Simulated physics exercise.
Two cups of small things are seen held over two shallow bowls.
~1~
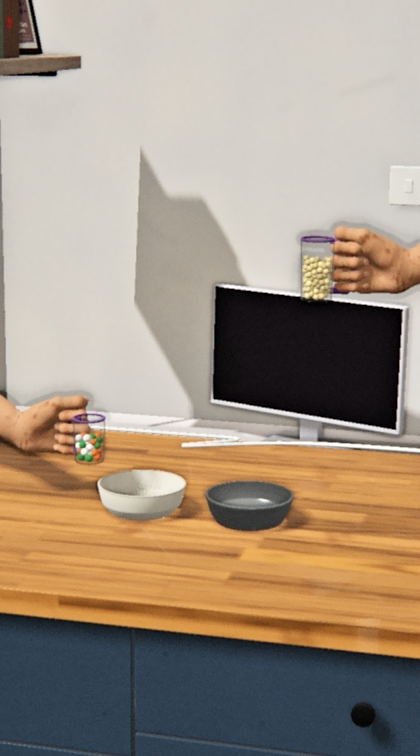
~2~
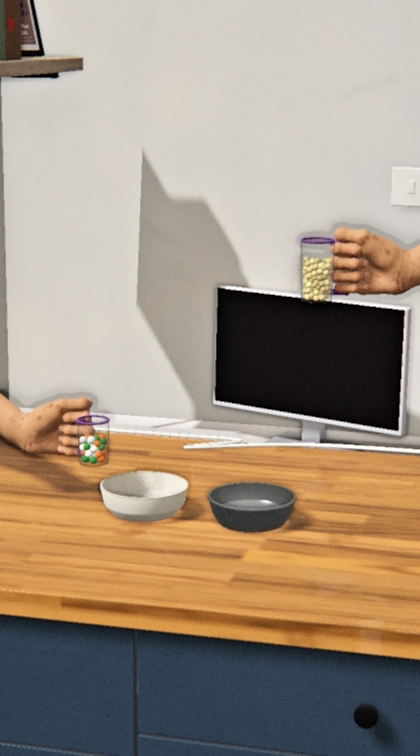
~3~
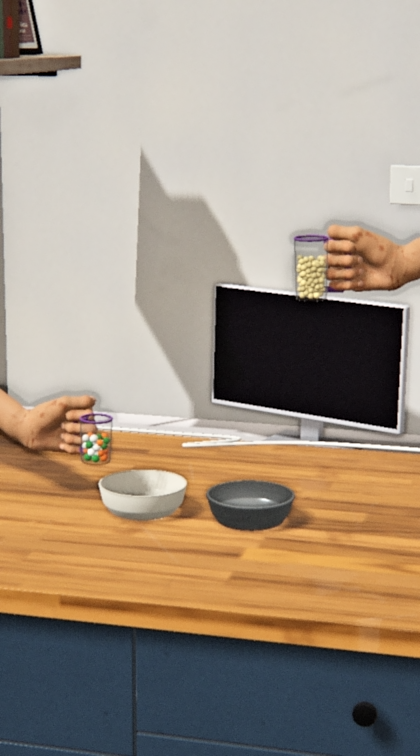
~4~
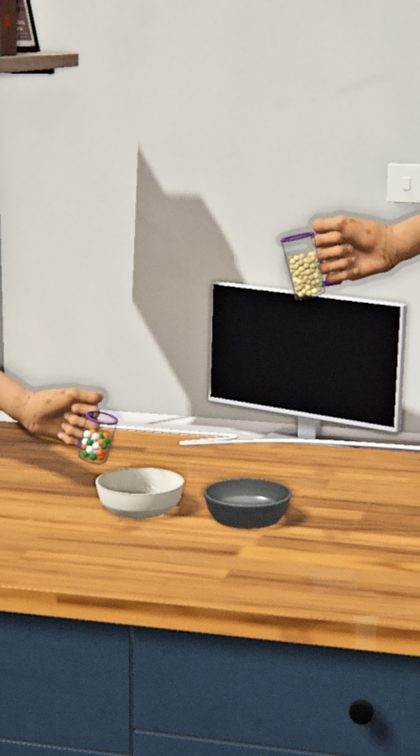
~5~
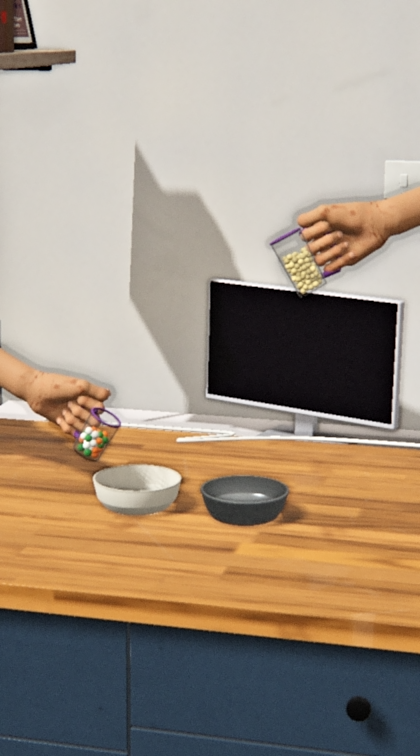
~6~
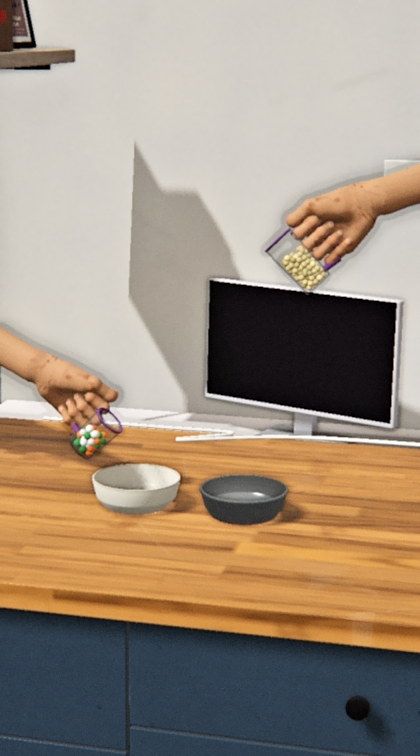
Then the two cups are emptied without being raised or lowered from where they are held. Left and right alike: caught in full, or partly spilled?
At the end, on the left the dish ends up with everything. Right ends up short.
Then, 0.31 s later than the last frame, left, every one still in the cup; right, every one still in the cup.
Then, 0.64 s later than the last frame, left, the larger part still in the cup, about a tenth in the dish, about a tenth in the air; right, almost all still in the cup, just a few in the air.
Then, 1.03 s later than the last frame, left, every one in the dish; right, roughly a quarter still in the cup, roughly a quarter in the dish, roughly two thirds in the air.
When it is over, left, every one in the dish, not one outside the dish; right, almost all in the dish, about a tenth outside the dish.
